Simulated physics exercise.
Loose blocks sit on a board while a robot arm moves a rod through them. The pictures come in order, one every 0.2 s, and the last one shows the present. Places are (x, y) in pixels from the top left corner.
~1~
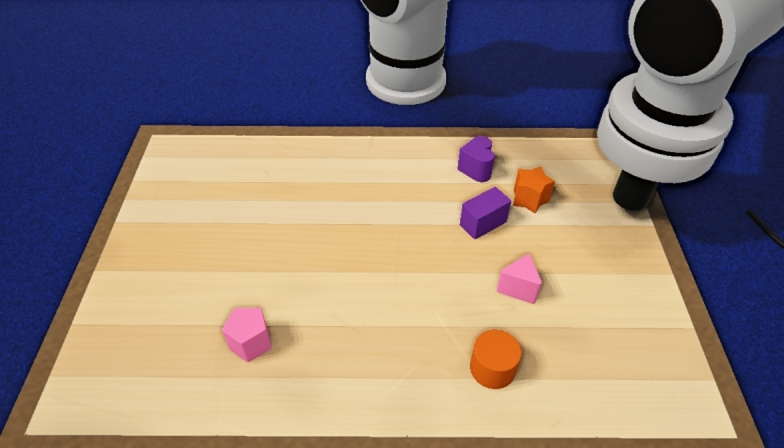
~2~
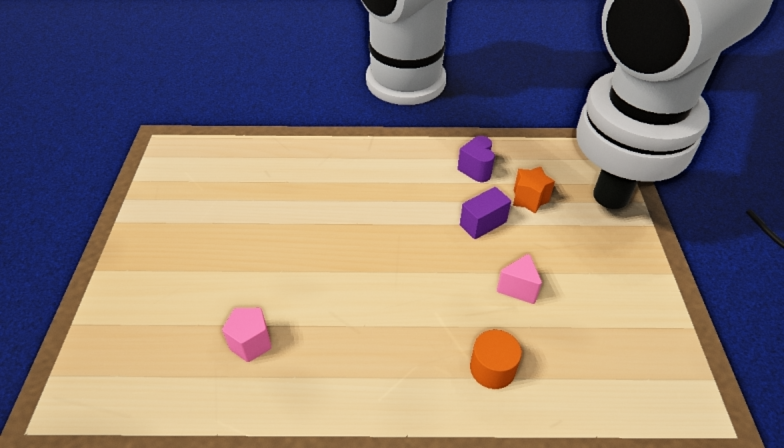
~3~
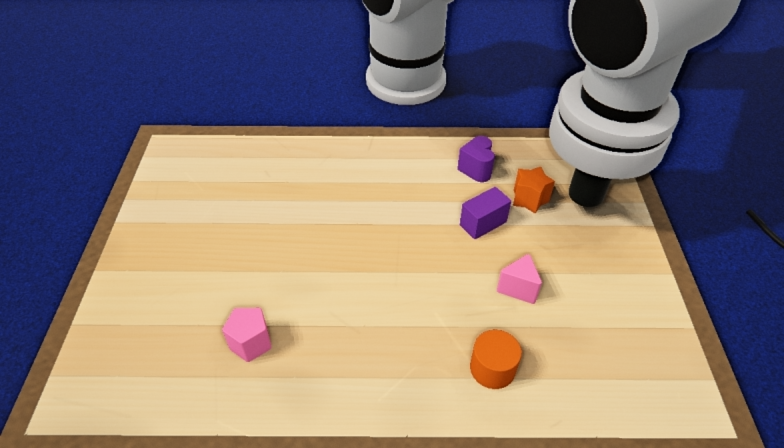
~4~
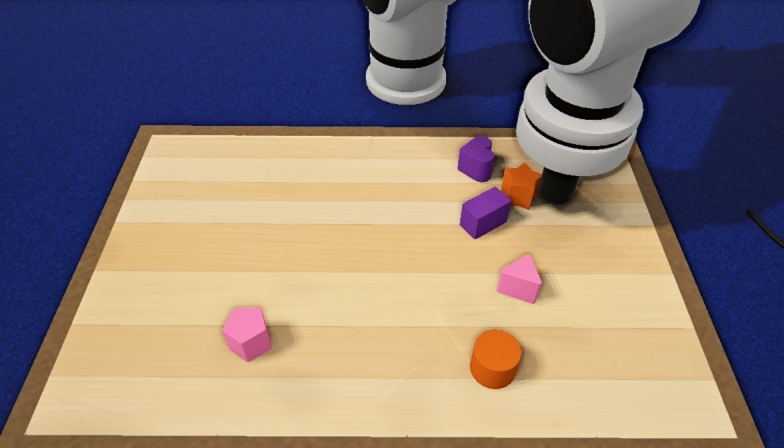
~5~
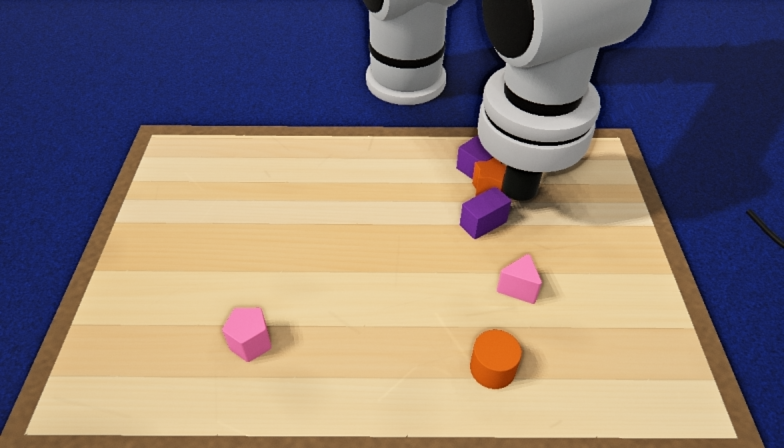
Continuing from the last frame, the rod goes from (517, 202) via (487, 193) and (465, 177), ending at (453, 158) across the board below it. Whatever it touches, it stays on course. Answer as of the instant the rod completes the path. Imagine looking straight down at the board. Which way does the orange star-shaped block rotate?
It ends up turned anticlockwise.
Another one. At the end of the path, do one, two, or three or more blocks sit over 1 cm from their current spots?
By the end of the path, two blocks have moved more than about a centimetre.
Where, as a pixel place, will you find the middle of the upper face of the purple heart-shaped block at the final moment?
Most likely (449, 119).
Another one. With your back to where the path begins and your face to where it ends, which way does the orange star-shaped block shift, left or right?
My answer: Left.
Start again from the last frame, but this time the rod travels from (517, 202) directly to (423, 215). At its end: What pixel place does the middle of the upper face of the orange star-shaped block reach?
Located at (461, 166).
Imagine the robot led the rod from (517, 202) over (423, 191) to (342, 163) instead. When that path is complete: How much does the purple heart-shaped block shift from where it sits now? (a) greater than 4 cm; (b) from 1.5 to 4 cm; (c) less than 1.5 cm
b (from 1.5 to 4 cm)
What follows on the original path. One third of the way, rod at (489, 181); purple heart-shaped block at (462, 138), turned 55° clockwise; orange star-shaped block at (462, 162).
Two thirds of the way, rod at (466, 165); purple heart-shaped block at (456, 135), turned 90° clockwise; orange star-shaped block at (437, 153), turned 25° anticlockwise.
At the end, rod at (455, 146); purple heart-shaped block at (449, 119), turned 80° clockwise; purple rectangular block in place; orange star-shaped block at (430, 148), turned 55° anticlockwise.
